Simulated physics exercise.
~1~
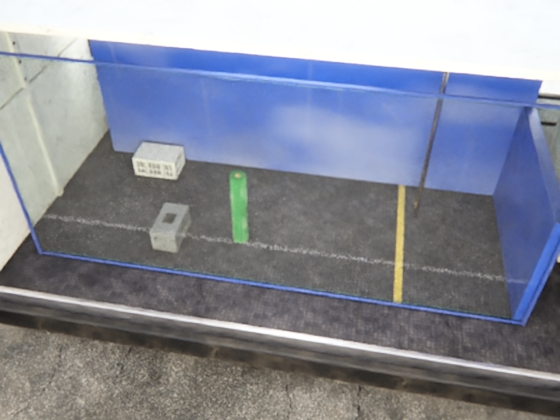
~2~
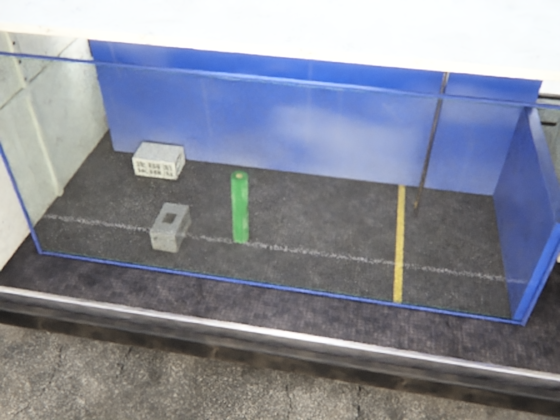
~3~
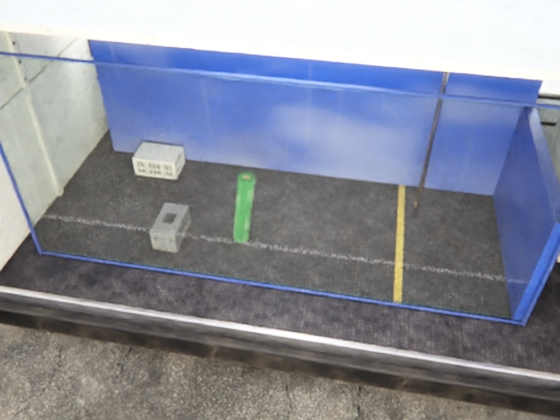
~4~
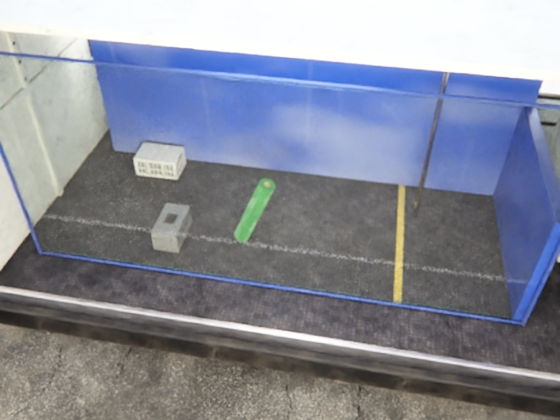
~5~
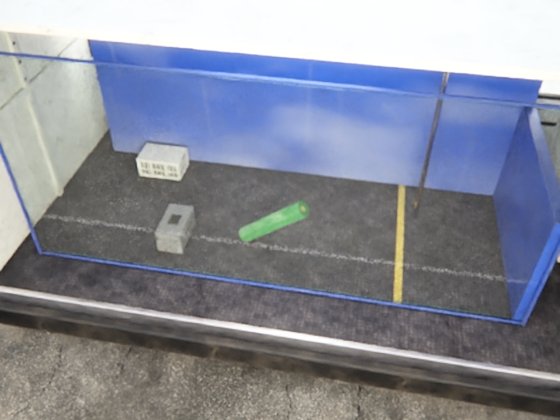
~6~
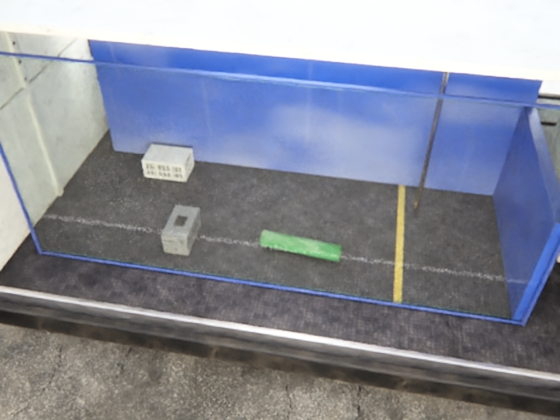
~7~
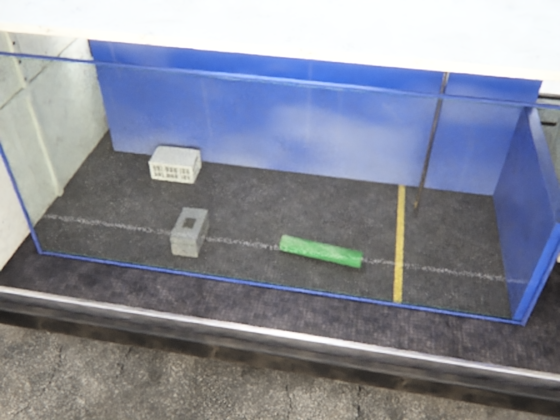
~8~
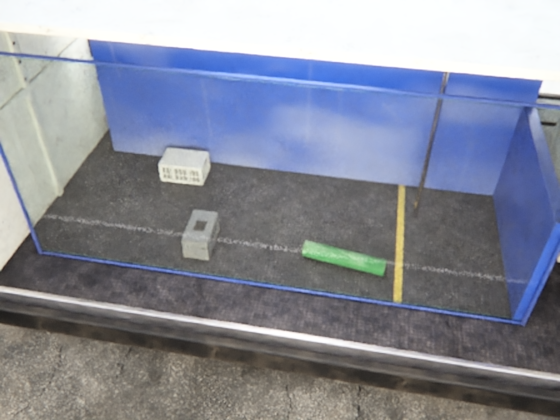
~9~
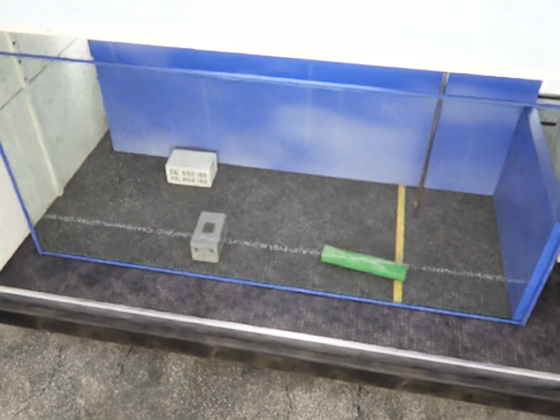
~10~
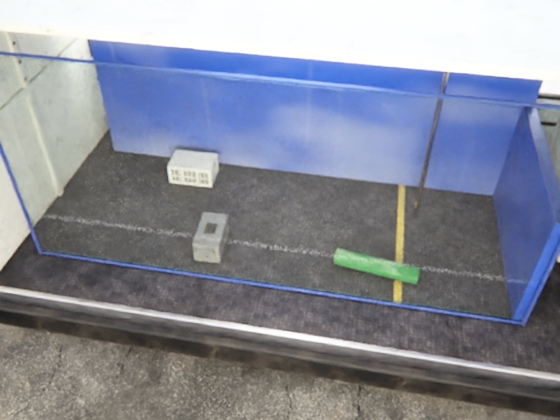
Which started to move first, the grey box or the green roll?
The green roll moved first, already leaning over to the right before the grey box began to slide.
In a blue-walled bay with a dark floor, an upright green roll toppled to the right and slid, and the grey box and white crate shifted right too; the roll ended lying across the yellow line, its middle still short of it.
